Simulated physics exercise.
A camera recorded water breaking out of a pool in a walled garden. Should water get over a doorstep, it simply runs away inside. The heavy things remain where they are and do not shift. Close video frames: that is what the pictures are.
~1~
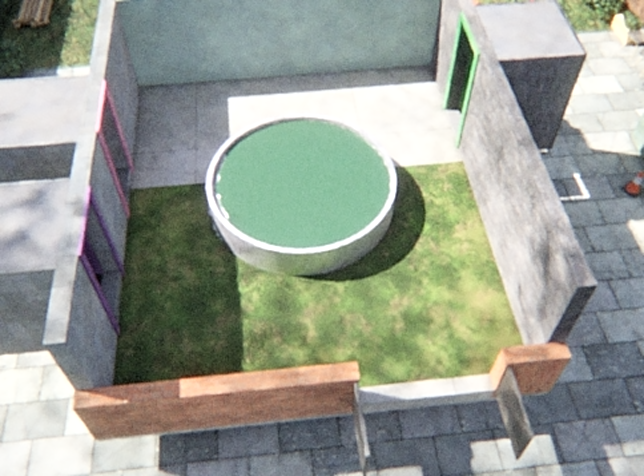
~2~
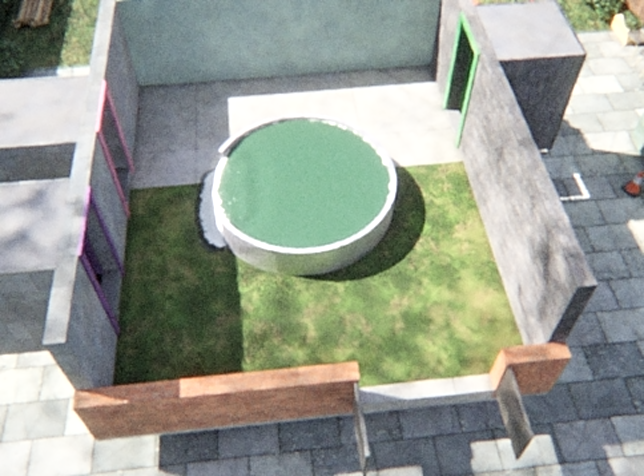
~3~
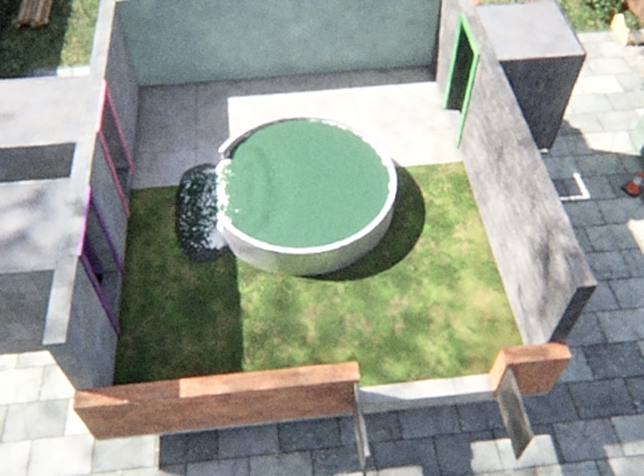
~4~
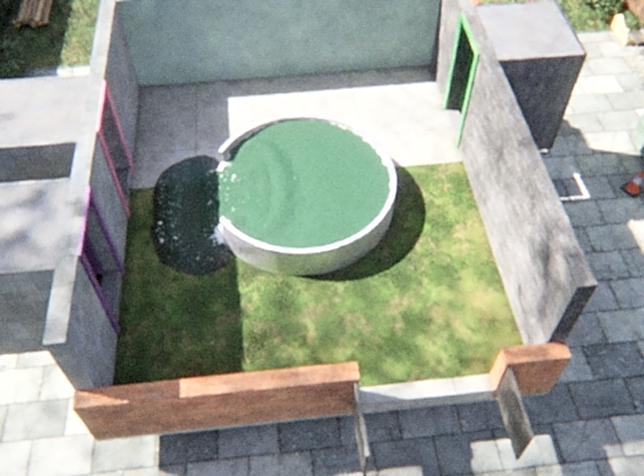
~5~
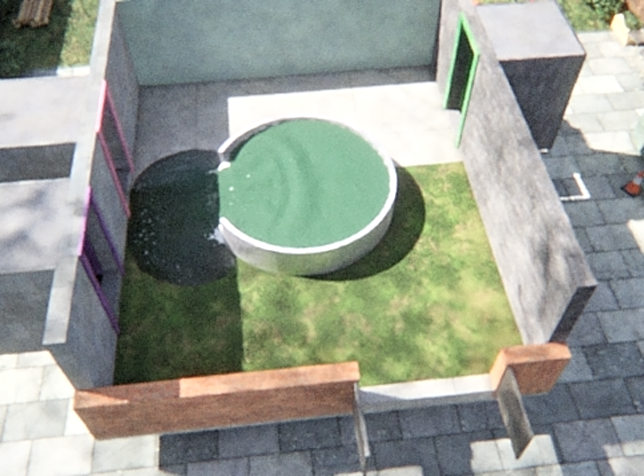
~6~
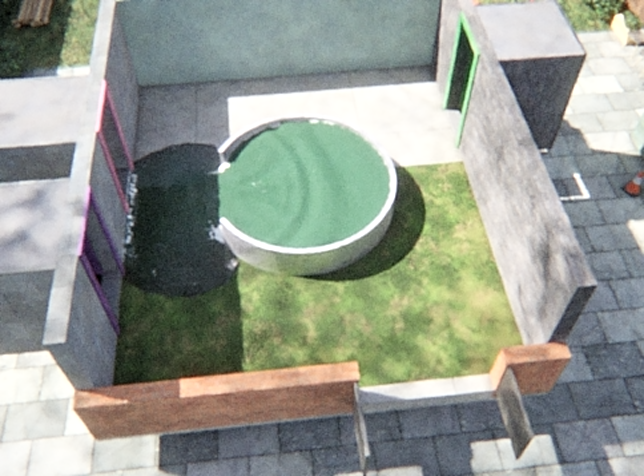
Green water pours from a gap in the round pool's left side and spreads across the grass.
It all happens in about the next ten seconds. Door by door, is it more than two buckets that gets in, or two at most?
In the end pink door: Over two buckets; green door: Over two buckets; purple door: Two buckets at most.
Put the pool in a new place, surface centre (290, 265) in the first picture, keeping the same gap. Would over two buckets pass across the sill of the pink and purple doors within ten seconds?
Result - pink undershoots, purple overshoots.
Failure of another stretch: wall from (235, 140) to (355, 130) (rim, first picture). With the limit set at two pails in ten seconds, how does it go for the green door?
The green door goes past it.
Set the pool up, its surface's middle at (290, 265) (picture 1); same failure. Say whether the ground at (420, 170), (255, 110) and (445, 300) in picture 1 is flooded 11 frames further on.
I'd call them still dry, still dry and still dry, in the order asked.
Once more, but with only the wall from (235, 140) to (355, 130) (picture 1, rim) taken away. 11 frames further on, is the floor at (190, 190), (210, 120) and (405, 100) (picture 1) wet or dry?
Respectively: Parched, drenched and drenched.
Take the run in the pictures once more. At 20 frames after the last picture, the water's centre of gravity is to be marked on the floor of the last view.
Centre: Close to (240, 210).
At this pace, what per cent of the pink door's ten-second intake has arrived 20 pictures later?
Around 85 percent.
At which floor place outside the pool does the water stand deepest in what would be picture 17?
It should be deepest at about (128, 225).
A moment on, water covers 20 % of the floor; the pink door under two buckets in, the green door not reached, the purple door wet at the sill, nothing in.
Next, water covers 25 % of the floor; the pink door over two buckets in, the green door not reached, the purple door wet at the sill, nothing in.
Then, water covers 45 % of the floor; the pink door far over two buckets in, the green door not reached, the purple door wet at the sill, nothing in.
Later, water covers 80 % of the floor; the pink door far over two buckets in, the green door wet at the sill, nothing in, the purple door wet at the sill, nothing in.
In the end, water covers 100 % of the floor; the pink door far over two buckets in, the green door over two buckets in, the purple door wet at the sill, nothing in.
